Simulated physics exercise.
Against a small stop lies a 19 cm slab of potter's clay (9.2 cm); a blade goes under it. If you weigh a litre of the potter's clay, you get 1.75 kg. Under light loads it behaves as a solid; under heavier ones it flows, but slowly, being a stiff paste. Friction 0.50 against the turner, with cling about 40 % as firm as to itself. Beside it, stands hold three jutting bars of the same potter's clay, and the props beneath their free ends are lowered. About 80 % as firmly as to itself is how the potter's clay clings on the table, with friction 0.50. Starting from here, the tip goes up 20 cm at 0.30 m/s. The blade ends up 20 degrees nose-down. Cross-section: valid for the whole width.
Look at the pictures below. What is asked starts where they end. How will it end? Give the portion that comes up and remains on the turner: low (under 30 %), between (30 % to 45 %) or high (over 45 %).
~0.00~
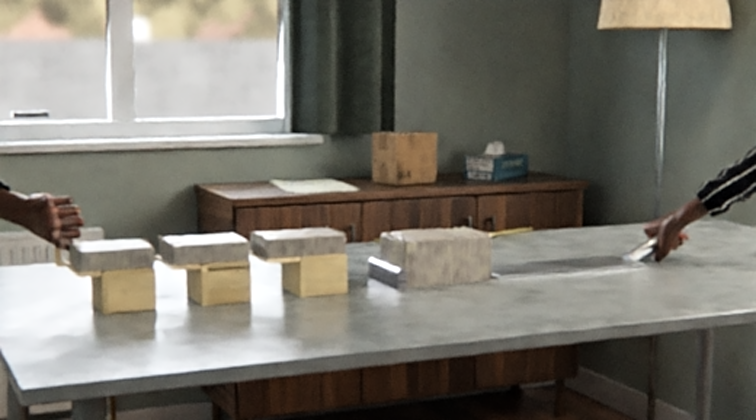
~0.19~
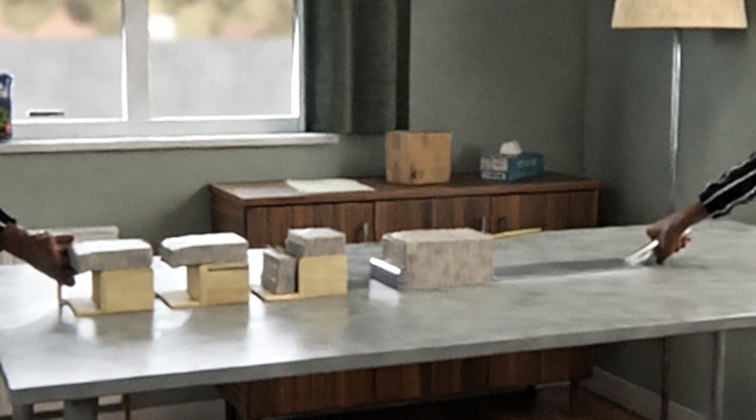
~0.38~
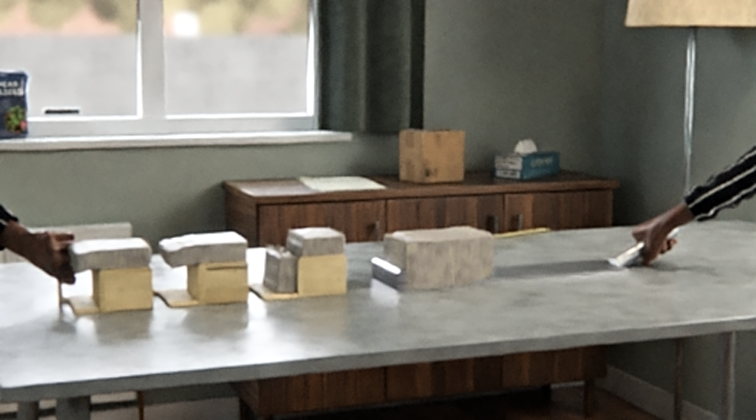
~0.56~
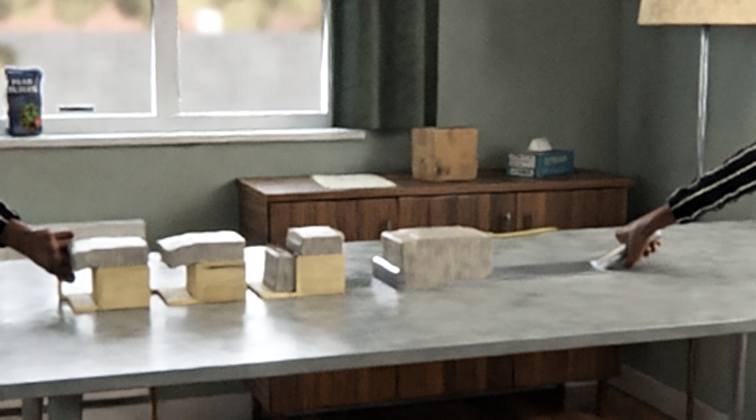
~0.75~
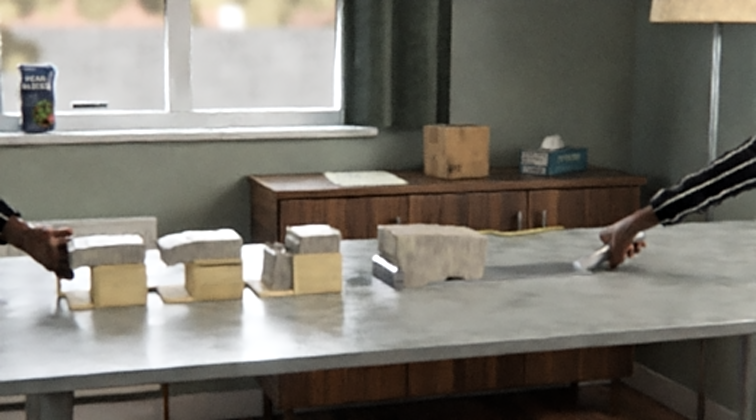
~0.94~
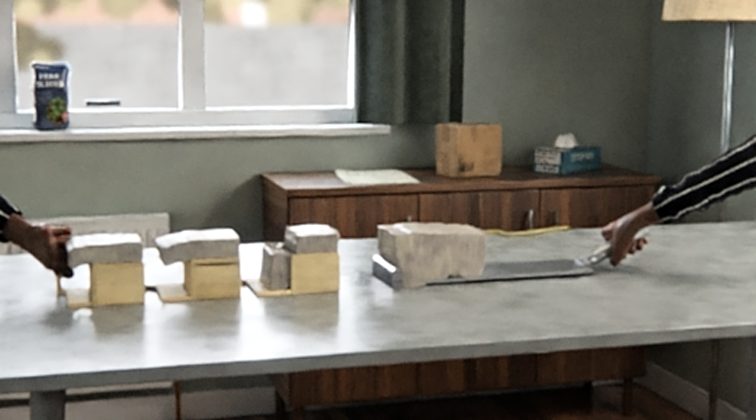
Big, over 45 % on the turner.
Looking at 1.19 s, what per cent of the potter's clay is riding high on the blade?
About 30 %.
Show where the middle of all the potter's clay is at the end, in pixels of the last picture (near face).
Pretty much at (436, 195), I'd say.
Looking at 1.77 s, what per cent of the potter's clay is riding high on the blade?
I'd put it near 55 in a hundred.
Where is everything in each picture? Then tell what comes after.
Handle end of the blade at (645, 266), not yet moved; crest of the potter's clay at (444, 239); drop of the bar ends 0, 0, 0 (left to right), in the first frame.
Handle end of the blade at (646, 268), moved 1.1 cm; crest of the potter's clay at (445, 240); drop of the bar ends 4 mm, 6 mm, 7.4 cm (left to right), in the second frame.
Handle end of the blade at (629, 271), moved 6.1 cm; crest of the potter's clay at (477, 237); drop of the bar ends 4 mm, 8 mm, 7.3 cm (left to right), in the third frame.
Handle end of the blade at (611, 273), moved 11 cm; crest of the potter's clay at (439, 237); drop of the bar ends 5 mm, 10 mm, 7.3 cm (left to right), in the fourth frame.
Handle end of the blade at (592, 274), moved 16 cm; crest of the potter's clay at (418, 234); drop of the bar ends 6 mm, 1.0 cm, 7.3 cm (left to right), in the fifth frame.
Handle end of the blade at (593, 271), moved 16 cm; crest of the potter's clay at (417, 233); drop of the bar ends 6 mm, 1.0 cm, 7.3 cm (left to right), in the sixth frame.
After 1.19 s, the tip is 7.9 cm up.
After 1.48 s, the tip is 17 cm up.
After 1.77 s, the tip is 20 cm up and 57 % is riding high on the blade.
After 2.07 s, the tip is 20 cm up and 57 % is riding high on the blade.
After 2.20 s, the tip is 20 cm up and 57 % is riding high on the blade.
